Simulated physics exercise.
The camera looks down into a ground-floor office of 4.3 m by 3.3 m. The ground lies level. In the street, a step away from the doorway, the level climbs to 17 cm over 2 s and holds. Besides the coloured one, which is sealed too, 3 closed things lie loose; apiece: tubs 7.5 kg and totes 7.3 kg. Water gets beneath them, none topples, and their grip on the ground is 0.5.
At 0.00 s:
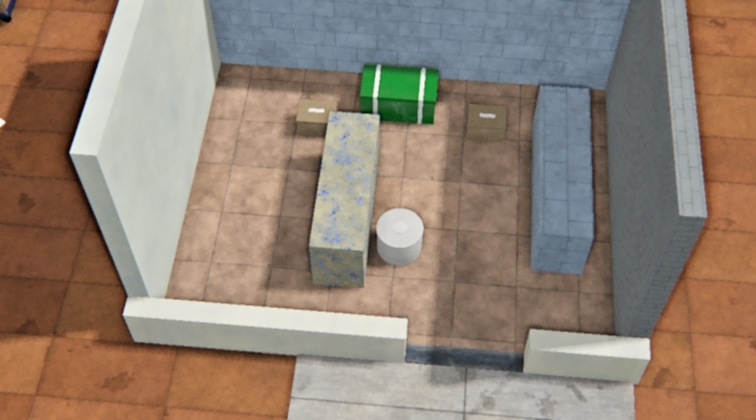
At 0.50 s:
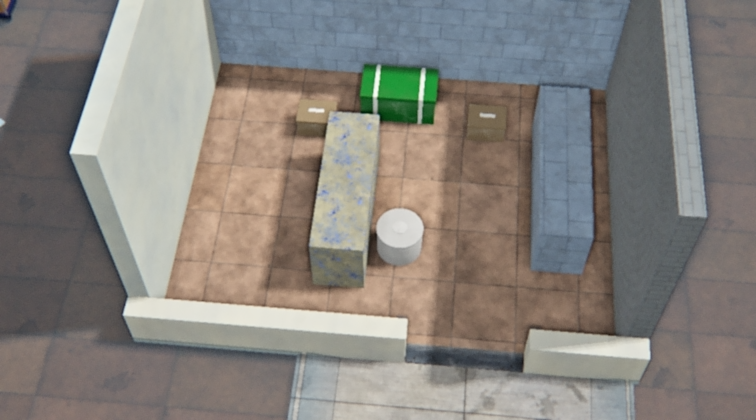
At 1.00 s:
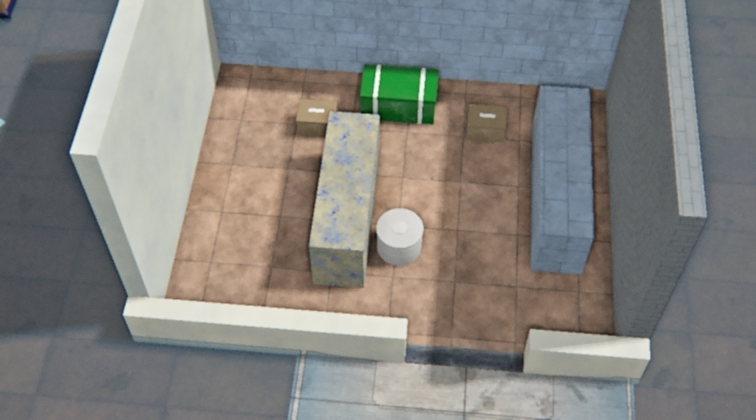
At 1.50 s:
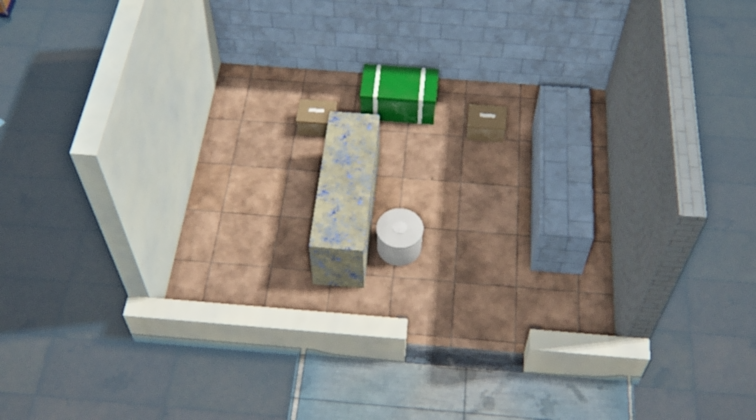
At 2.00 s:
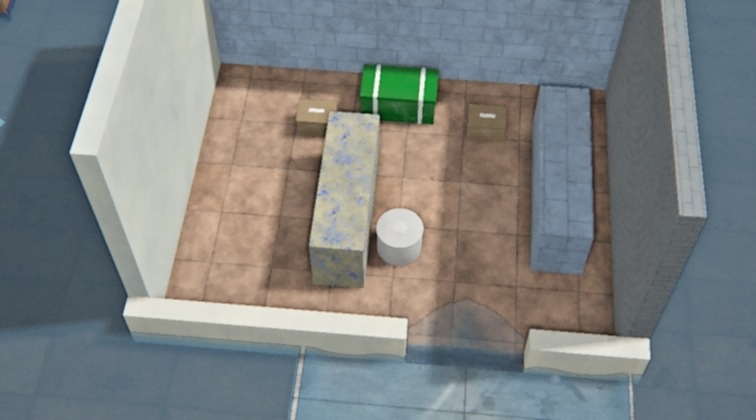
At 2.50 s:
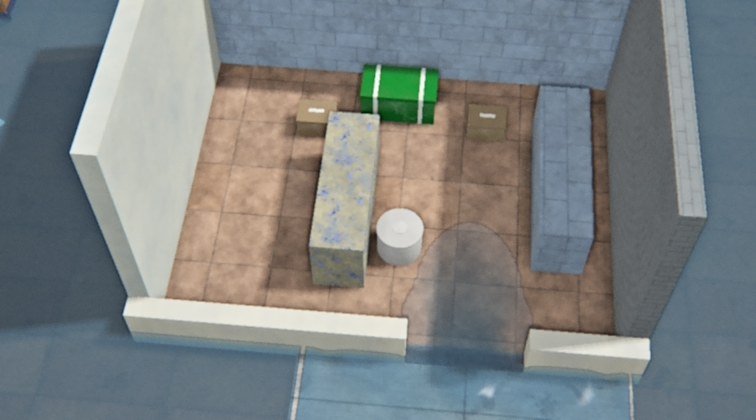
In a small walled office, water slides in through the doorway while everything inside stays still.
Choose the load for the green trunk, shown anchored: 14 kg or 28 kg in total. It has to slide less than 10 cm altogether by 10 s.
Verdict: Neither load is enough.
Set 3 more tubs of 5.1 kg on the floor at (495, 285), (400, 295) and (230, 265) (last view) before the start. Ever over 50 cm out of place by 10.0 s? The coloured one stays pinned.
In that order: More, less, under.
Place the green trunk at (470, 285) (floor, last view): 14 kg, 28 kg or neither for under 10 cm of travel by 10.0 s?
Neither holds.
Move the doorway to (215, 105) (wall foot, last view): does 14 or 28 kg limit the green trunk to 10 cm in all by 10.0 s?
In that case neither load is enough.
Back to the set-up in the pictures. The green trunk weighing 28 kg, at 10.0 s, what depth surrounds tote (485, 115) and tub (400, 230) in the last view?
Roughly 11 and 5 cm.
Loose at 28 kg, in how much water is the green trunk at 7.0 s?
Roughly 6 cm.
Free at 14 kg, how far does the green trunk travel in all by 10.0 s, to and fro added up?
Some 350 cm in all.
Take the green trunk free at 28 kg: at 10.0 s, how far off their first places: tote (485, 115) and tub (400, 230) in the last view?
In that order: 120 cm, 150 cm.
After 3.5 s the green trunk would be 0 cm from its start with 14 kg and 0 cm from its start with 28 kg; 0 cm of water round it then.
After 4.5 s the green trunk would be 12 cm from its start with 14 kg and 0 cm from its start with 28 kg; 5 cm of water round it then.
After 7.0 s the green trunk would be 143 cm from its start with 14 kg and 64 cm from its start with 28 kg; 6 cm of water round it then.
After 10.0 s the green trunk would be 213 cm from its start with 14 kg and 165 cm from its start with 28 kg; 9 cm of water round it then.
